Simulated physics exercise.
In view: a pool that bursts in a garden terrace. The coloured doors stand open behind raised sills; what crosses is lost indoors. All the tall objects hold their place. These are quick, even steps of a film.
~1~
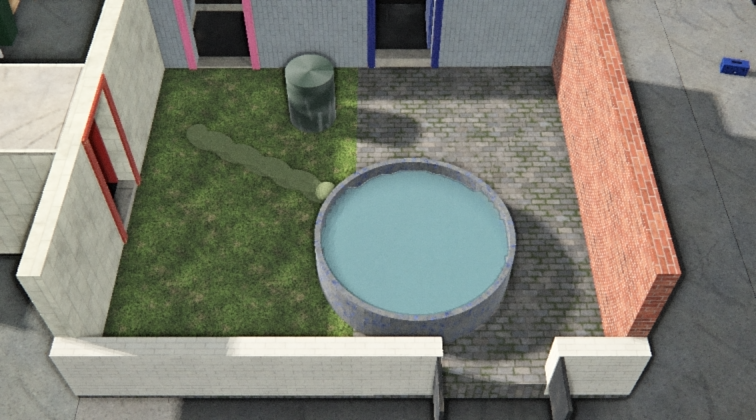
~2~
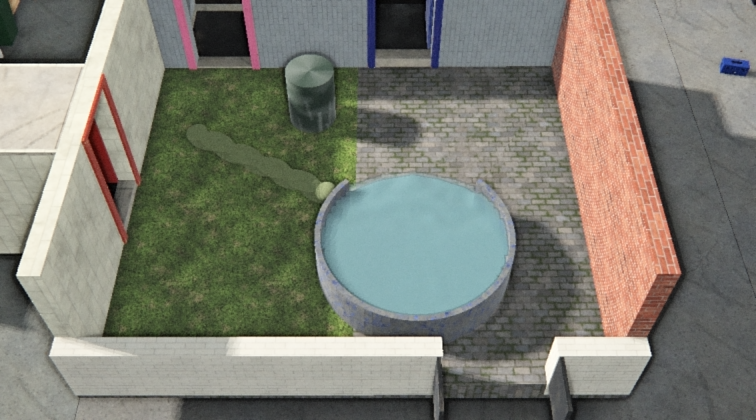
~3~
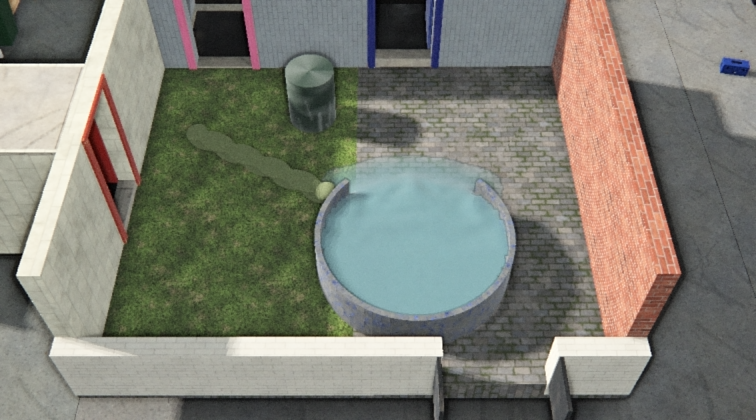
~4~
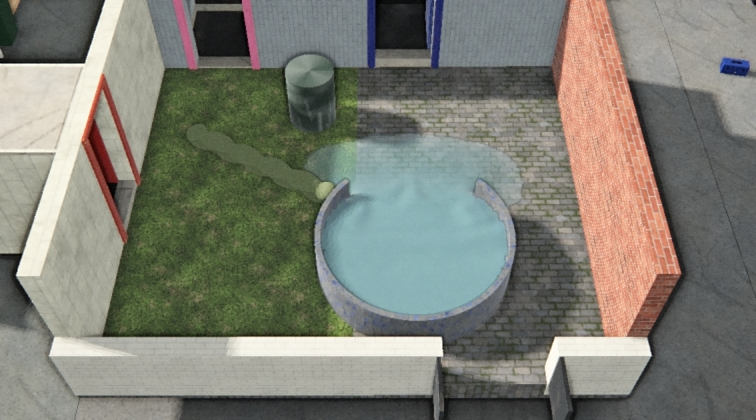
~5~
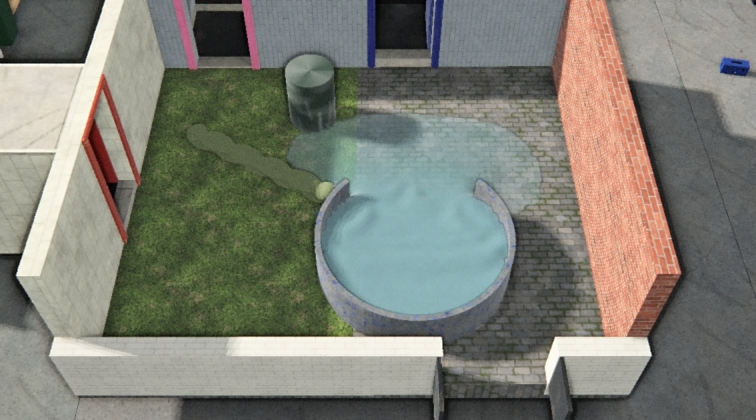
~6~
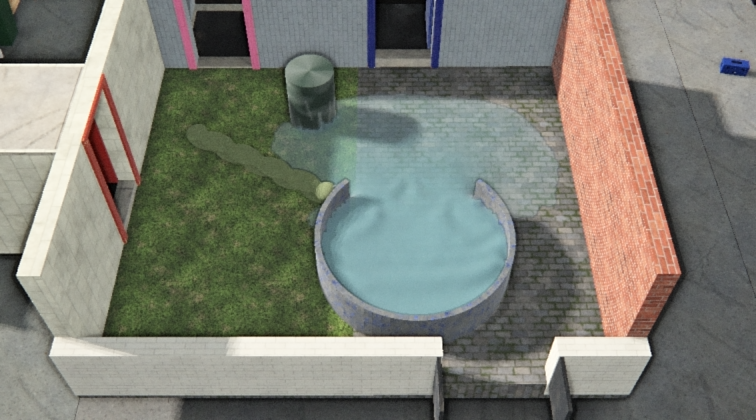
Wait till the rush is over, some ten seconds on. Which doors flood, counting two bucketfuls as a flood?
The red door stays under that; the blue door takes more than that; the pink door takes more than that.
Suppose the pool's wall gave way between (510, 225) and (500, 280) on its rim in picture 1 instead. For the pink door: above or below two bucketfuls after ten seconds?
Then: Pink keeps below it.
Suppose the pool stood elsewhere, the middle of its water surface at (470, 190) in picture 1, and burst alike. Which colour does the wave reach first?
First comes the blue one.
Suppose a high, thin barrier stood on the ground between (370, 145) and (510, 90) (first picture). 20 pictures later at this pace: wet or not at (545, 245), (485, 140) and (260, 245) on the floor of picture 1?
In that order: Covered, covered, not flooded.
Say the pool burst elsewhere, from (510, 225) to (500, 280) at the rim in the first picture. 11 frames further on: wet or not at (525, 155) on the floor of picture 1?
Answer: Under water.
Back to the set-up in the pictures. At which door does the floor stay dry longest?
It is the door marked red.
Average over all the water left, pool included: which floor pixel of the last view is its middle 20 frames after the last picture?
Roughly at (402, 152).
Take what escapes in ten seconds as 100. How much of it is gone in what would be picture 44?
Some 35 per cent.
A moment on, water covers 40 % of the floor; the red door not reached, the blue door wet at the sill, nothing in, the pink door not reached.
Next, water covers 45 % of the floor; the red door not reached, the blue door over two buckets in, the pink door not reached.
Then, water covers 50 % of the floor; the red door not reached, the blue door far over two buckets in, the pink door under two buckets in.
Later, water covers 70 % of the floor; the red door wet at the sill, nothing in, the blue door far over two buckets in, the pink door over two buckets in.
In the end, water covers 95 % of the floor; the red door wet at the sill, nothing in, the blue door far over two buckets in, the pink door far over two buckets in.
